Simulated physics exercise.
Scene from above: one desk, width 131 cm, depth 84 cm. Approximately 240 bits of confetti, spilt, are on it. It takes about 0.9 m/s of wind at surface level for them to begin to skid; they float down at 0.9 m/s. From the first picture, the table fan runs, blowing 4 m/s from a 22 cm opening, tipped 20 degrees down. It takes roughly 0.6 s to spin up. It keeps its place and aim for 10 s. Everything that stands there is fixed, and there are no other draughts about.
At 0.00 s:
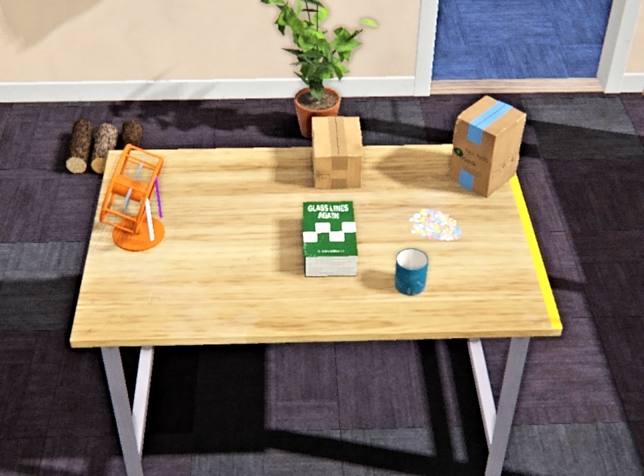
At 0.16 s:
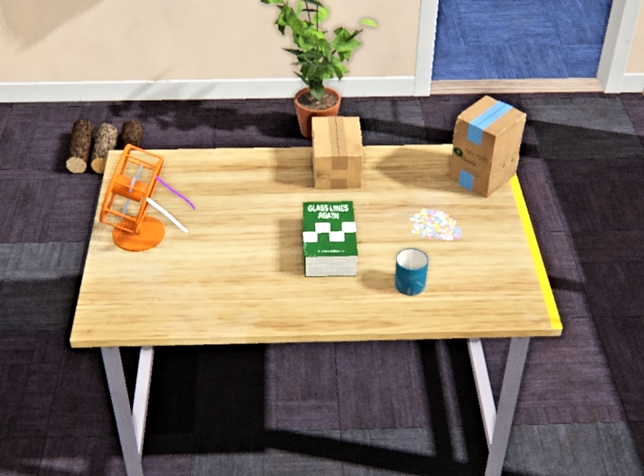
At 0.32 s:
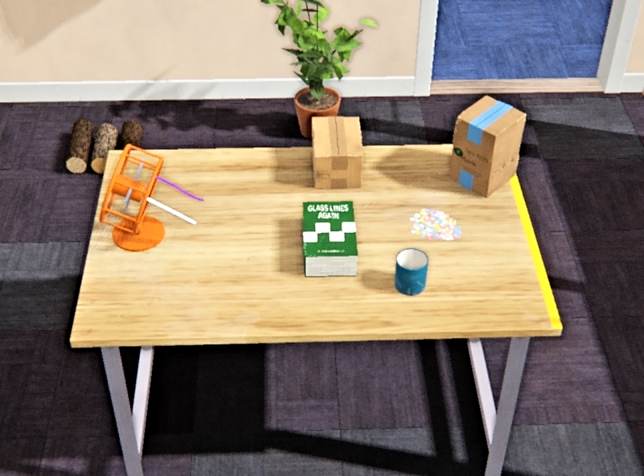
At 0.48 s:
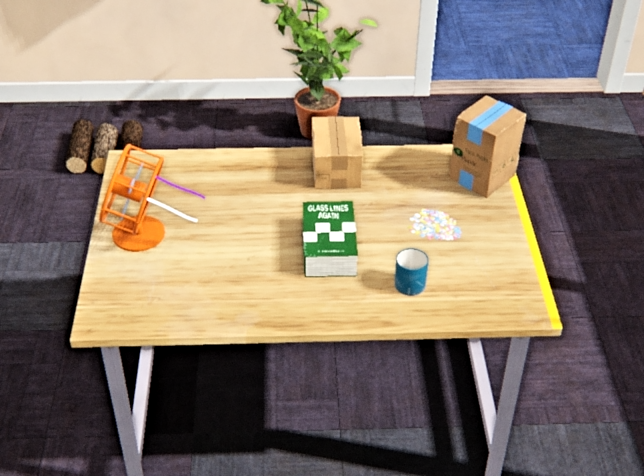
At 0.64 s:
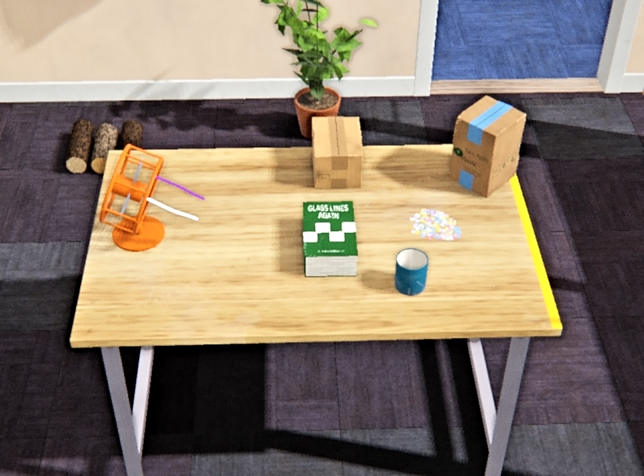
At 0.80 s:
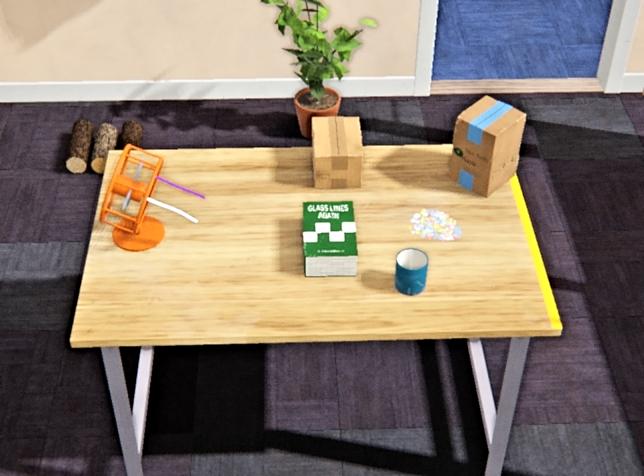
A pale wooden desk stands on dark carpet tiles, seen from above in a room with a cream wall. An orange table fan sits at the left, a green book in the middle, pastel confetti and a blue mug to the right, with cardboard boxes, a potted plant and logs behind. Purple and white streamers on the fan swing out rightward and stay extended, while the confetti lies still.
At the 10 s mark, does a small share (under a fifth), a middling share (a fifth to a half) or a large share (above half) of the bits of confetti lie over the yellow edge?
A large share.
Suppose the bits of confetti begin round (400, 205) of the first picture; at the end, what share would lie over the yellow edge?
Roughly 90 per cent.
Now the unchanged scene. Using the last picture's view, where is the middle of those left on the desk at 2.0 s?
I'd aim at pixel (361, 246) or close to it.
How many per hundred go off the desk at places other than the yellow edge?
Estimate: Near 10 %.
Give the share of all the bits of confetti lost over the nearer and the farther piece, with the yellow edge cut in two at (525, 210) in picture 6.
Estimate: Nearer ~ 90 %; farther ~ 2 %.
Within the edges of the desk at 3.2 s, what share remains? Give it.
Some 10 per cent at that time.
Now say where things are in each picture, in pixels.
In the first frame, the middle of the bits of confetti is near (437, 226), none has stirred yet and the mouth of the table fan is at (132, 189).
In the second frame, the middle of the bits of confetti is near (437, 225), none has stirred yet and the yellow edge is centred on (531, 226).
In the third frame, the middle of the bits of confetti is near (437, 225), none has stirred yet, the top of a mug is at (412, 259) and the top of a box is at (491, 115).
In the fourth frame, the middle of the bits of confetti is near (437, 225) and none has stirred yet.
In the fifth frame, the middle of the bits of confetti is near (437, 225) and none has stirred yet.
In the sixth frame, the middle of the bits of confetti is near (437, 225) and none has stirred yet.
After 2.0 s, 82 % are over the yellow edge; the middle of those still in play is near (361, 246); 42 % have settled or left.
After 3.2 s, 88 % are over the yellow edge; 90 % have settled or left.
After 5.5 s, 90 % are over the yellow edge; 95 % have settled or left.
After 10.0 s, at the end, 92 % are over the yellow edge.
